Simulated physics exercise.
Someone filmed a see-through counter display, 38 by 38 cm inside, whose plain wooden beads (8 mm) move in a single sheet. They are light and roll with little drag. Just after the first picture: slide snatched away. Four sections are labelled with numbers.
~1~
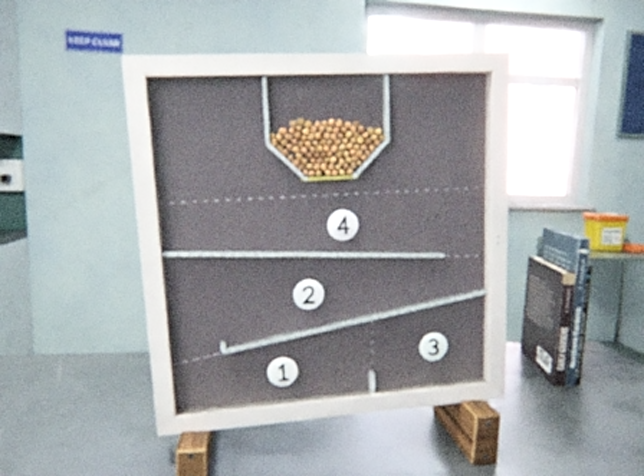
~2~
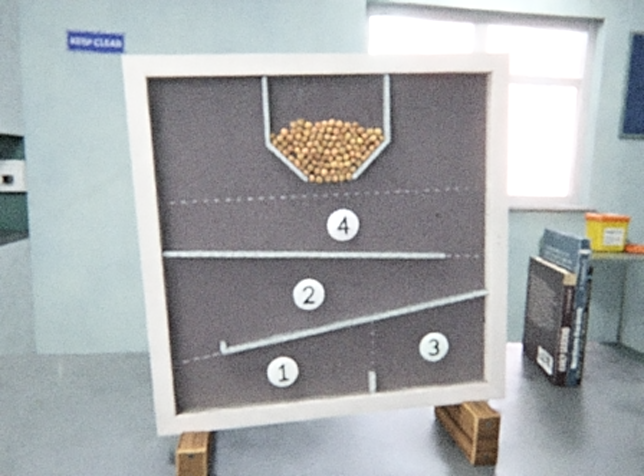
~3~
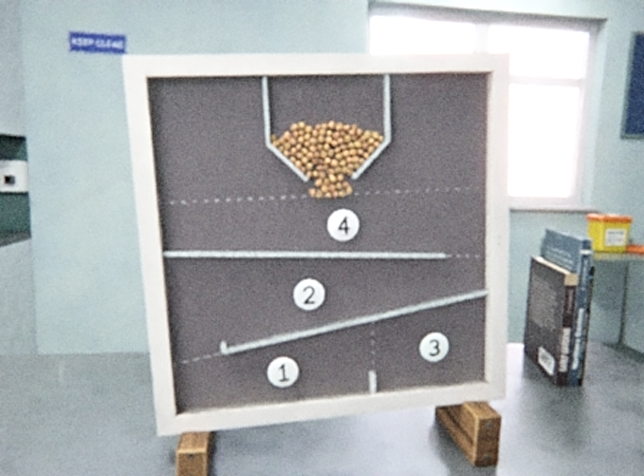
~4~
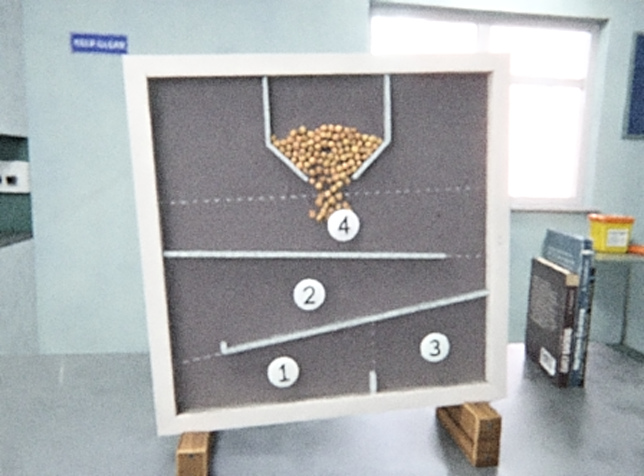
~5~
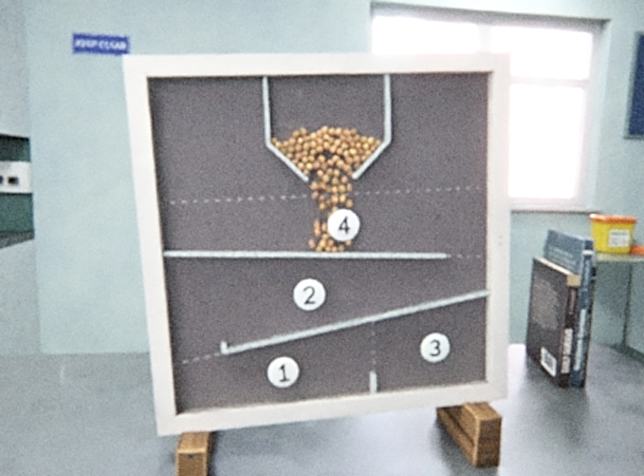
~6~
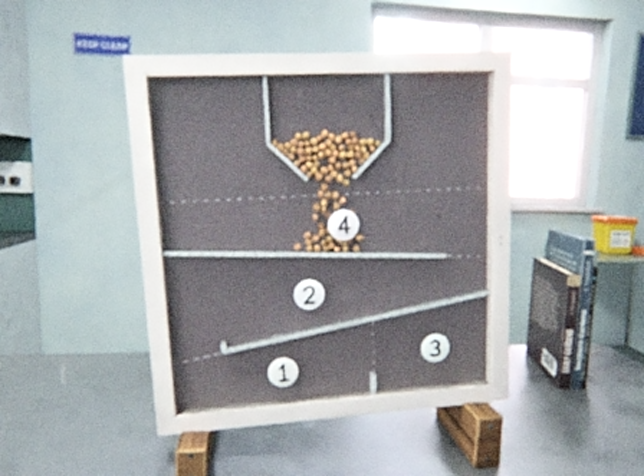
Wooden beads pouring from a funnel in a white-framed board, dropping past a numbered disc and gathering on the shelf below.
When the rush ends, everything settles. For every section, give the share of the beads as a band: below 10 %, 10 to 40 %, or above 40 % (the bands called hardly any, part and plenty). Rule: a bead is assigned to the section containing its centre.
No. 1: Below 10 %; 2: Below 10 %; 3: Below 10 %; 4: Above 40 %.
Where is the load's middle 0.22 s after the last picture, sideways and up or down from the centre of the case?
Some 1 cm left and 1 cm above.
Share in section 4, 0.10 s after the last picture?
65 percent.
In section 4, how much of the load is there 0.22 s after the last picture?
It comes to close to 95 percent.
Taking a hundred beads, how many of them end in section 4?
About 95 %.
Then, 0.10 s after the last picture, the beads' middle is 1 cm left of and 4 cm above the centre; no. 4, 65 %.
Then, 0.22 s after the last picture, the beads' middle is 1 cm left of and 1 cm above the centre; no. 4, 95 %.
Then, 0.45 s after the last picture, the beads' middle is 1 cm left of and level with the centre; no. 2, 5 %, no. 4, 95 %.
At rest 1.9 s after the last picture, no. 1, 0 %, no. 2, 5 %, no. 3, 0 %, no. 4, 95 %.
